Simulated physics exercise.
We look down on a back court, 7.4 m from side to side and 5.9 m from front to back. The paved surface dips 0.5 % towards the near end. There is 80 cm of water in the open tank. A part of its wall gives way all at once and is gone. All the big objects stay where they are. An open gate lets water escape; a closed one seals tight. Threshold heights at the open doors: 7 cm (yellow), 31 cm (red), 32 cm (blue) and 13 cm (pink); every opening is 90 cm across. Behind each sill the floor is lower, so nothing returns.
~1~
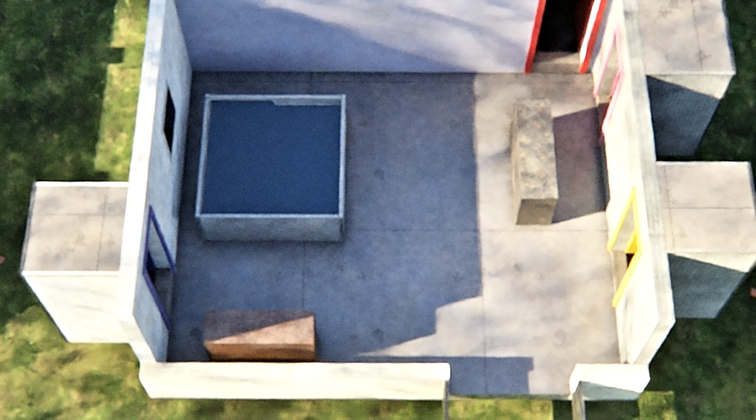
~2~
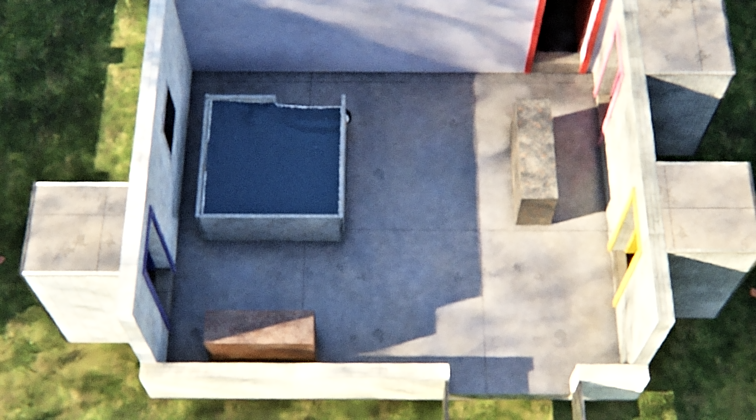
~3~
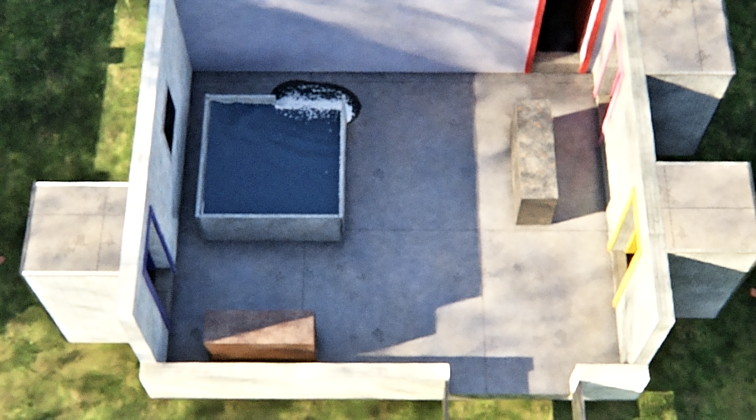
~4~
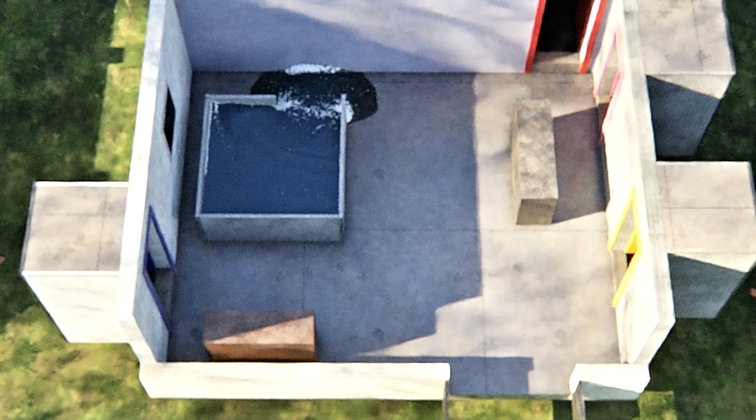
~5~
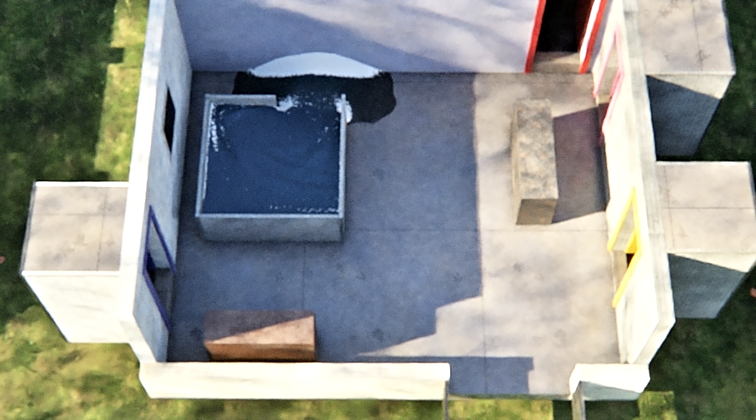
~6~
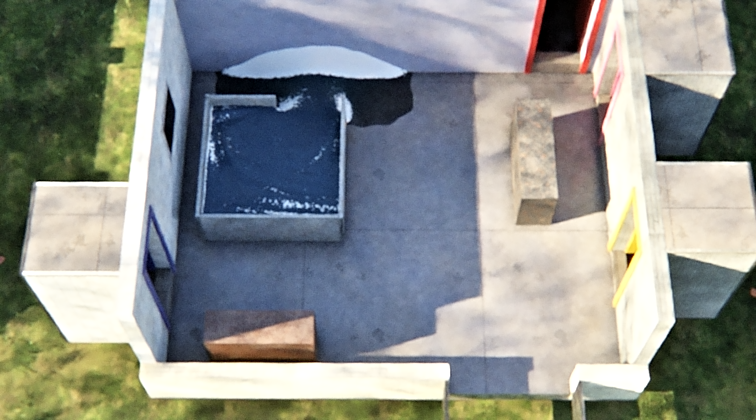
Water bursts through the open tank's far side and spreads across the paving along the wall.
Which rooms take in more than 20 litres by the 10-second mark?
Door by door: At the yellow door it does not reach the limit; at the red door it does not reach the limit; at the blue door it does not reach the limit; at the pink door it passes the limit.
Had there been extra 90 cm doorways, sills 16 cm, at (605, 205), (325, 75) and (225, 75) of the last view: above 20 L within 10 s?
In that order: Not over, past it, past it.
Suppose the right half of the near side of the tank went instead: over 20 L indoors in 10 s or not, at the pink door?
Then: Pink under.
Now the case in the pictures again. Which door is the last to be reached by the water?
The yellow one.
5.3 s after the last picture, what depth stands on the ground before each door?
Depths in cm: Yellow 3, red 17, blue 8, pink 18.
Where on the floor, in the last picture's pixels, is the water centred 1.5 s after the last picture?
At about (305, 151).
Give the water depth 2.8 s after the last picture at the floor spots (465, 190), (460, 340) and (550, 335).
In that order: 3, 1 and 1 cm.
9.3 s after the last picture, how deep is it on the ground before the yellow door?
Roughly 6.0 cm deep.
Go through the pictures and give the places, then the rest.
The first picture shows the open tank at (273, 157) is whole and still, 80 cm deep.
In the second picture, water pours out on the open tank's far side and has run 0.7 m, to (348, 120); typically 10 cm deep outside, 80 cm at the open tank's back.
In the third picture, water pours out on the open tank's far side and has run 0.9 m, to (283, 88); typically 13 cm deep outside, 80 cm at the open tank's back.
In the fourth picture, the front is at (356, 72), 1.4 m from the gap on the open tank's far side; 2.1 m2 of floor is under water; 80 cm left at the back of the open tank.
In the fifth picture, the front is at (385, 72), 1.7 m from the gap on the open tank's far side; 2.8 m2 of floor is under water; 79 cm left at the back of the open tank.
In the sixth picture, water pours out on the open tank's far side and has run 2.1 m, to (408, 72); typically 12 cm deep outside, 72 cm at the open tank's back.
Then, 0.7 s after the last picture water covers 15 % of the floor and is deepest (63 cm) near (320, 77); yellow door not reached, red door not reached, blue door not reached, pink door not reached.
Then, 1.5 s after the last picture water covers 30 % of the floor and is deepest (52 cm) near (320, 77); yellow door not reached, red door 5 cm at the sill, 0 L in, blue door not reached, pink door 7 cm at the sill, 2 L in.
Then, 2.8 s after the last picture water covers 55 % of the floor and is deepest (36 cm) near (310, 77); yellow door not reached, red door 10 cm at the sill, 0 L in, blue door 10 cm at the sill, 0 L in, pink door 26 cm at the sill, 142 L in.
Then, 5.3 s after the last picture water covers 85 % of the floor and is deepest (24 cm) near (167, 367); yellow door 3 cm at the sill, 0 L in, red door 17 cm at the sill, 0 L in, blue door 8 cm at the sill, 0 L in, pink door 18 cm at the sill, 226 L in.
Then, 9.3 s after the last picture water covers 100 % of the floor and is deepest (14 cm) near (310, 77); yellow door 6 cm at the sill, 0 L in, red door 11 cm at the sill, 0 L in, blue door 8 cm at the sill, 0 L in, pink door 11 cm at the sill, 241 L in.
